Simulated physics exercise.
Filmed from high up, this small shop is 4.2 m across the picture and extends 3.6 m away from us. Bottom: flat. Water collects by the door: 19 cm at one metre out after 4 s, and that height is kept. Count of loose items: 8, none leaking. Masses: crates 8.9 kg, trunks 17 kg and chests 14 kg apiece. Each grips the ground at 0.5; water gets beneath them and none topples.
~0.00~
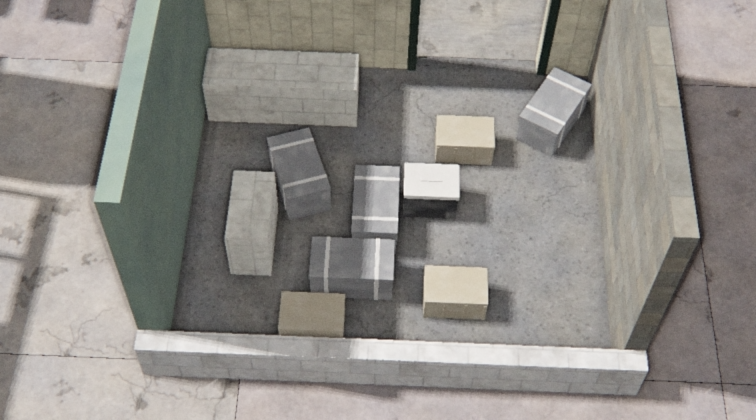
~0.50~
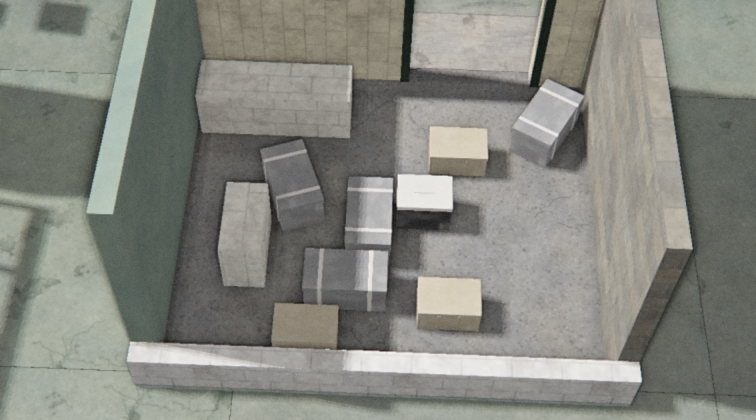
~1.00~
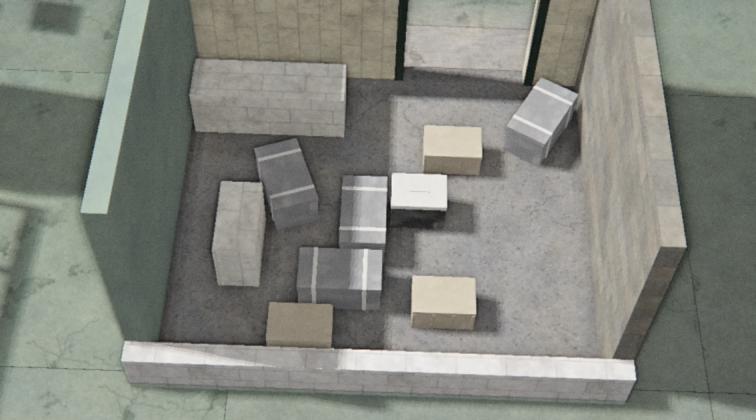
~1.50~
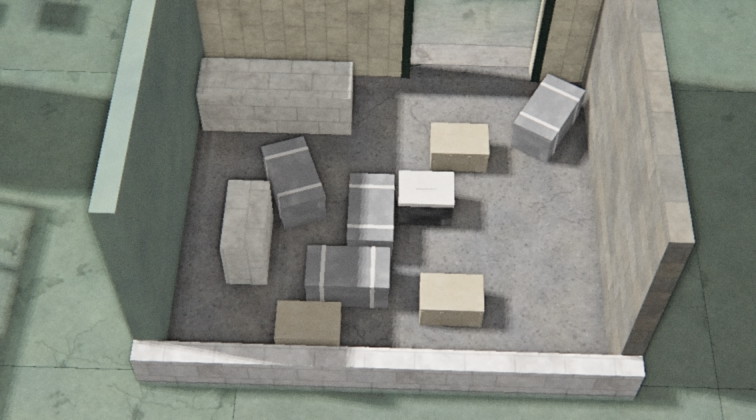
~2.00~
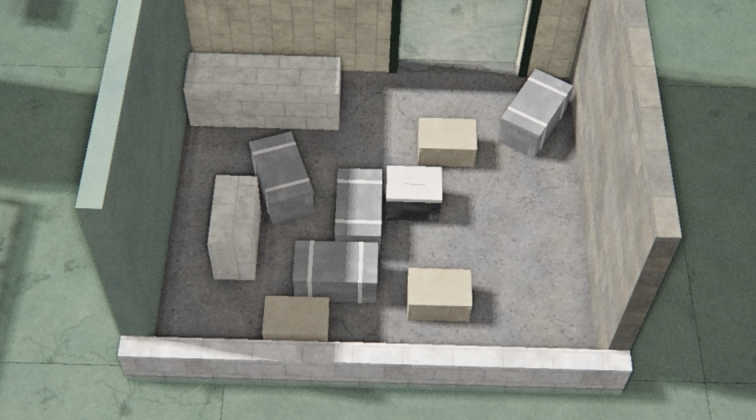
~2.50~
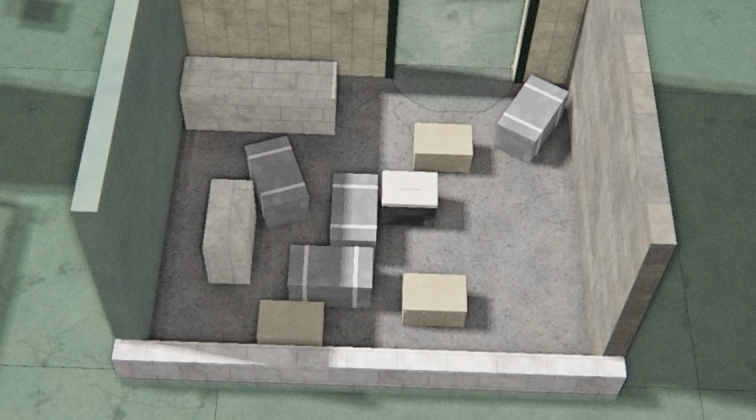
The camera sways slightly from high above a small, roofless shop with pale block walls, a green-tinged left wall and a doorway at the back. Grey boxes with pale bands lie left of centre and at the back right, among tan boxes, a white one and pale stone blocks on the left. The paving outside shifts from pinkish grey to green, then a faint, shallow patch of water appears inside the doorway while every box stays put.
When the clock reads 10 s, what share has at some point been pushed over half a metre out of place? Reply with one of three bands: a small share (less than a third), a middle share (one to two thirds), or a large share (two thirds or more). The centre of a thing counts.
A large share, two thirds or more.
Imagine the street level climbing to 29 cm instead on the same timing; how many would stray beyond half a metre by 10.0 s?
Under that setup the answer is 6.
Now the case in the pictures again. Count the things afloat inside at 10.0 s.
The number is 7.
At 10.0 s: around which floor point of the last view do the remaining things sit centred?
Near (336, 271).
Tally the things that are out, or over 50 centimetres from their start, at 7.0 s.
Answer: 2.
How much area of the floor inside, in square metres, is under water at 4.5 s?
At that time the wet patch spans about 5.0 m2.
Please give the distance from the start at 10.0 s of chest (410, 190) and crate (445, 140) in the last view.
150 cm and 200 cm respectively.
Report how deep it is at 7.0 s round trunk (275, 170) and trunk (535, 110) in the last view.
Around 3 cm and 4 cm.
After 3.5 s 0 of 8 are over 50 cm from their spots; 0 afloat.
After 4.5 s 0 of 8 are over 50 cm from their spots; 0 afloat.
After 7.0 s 2 of 8 are over 50 cm from their spots; 3 afloat.
After 10.0 s 6 of 8 are over 50 cm from their spots, and 6 have been at some point; 7 afloat.
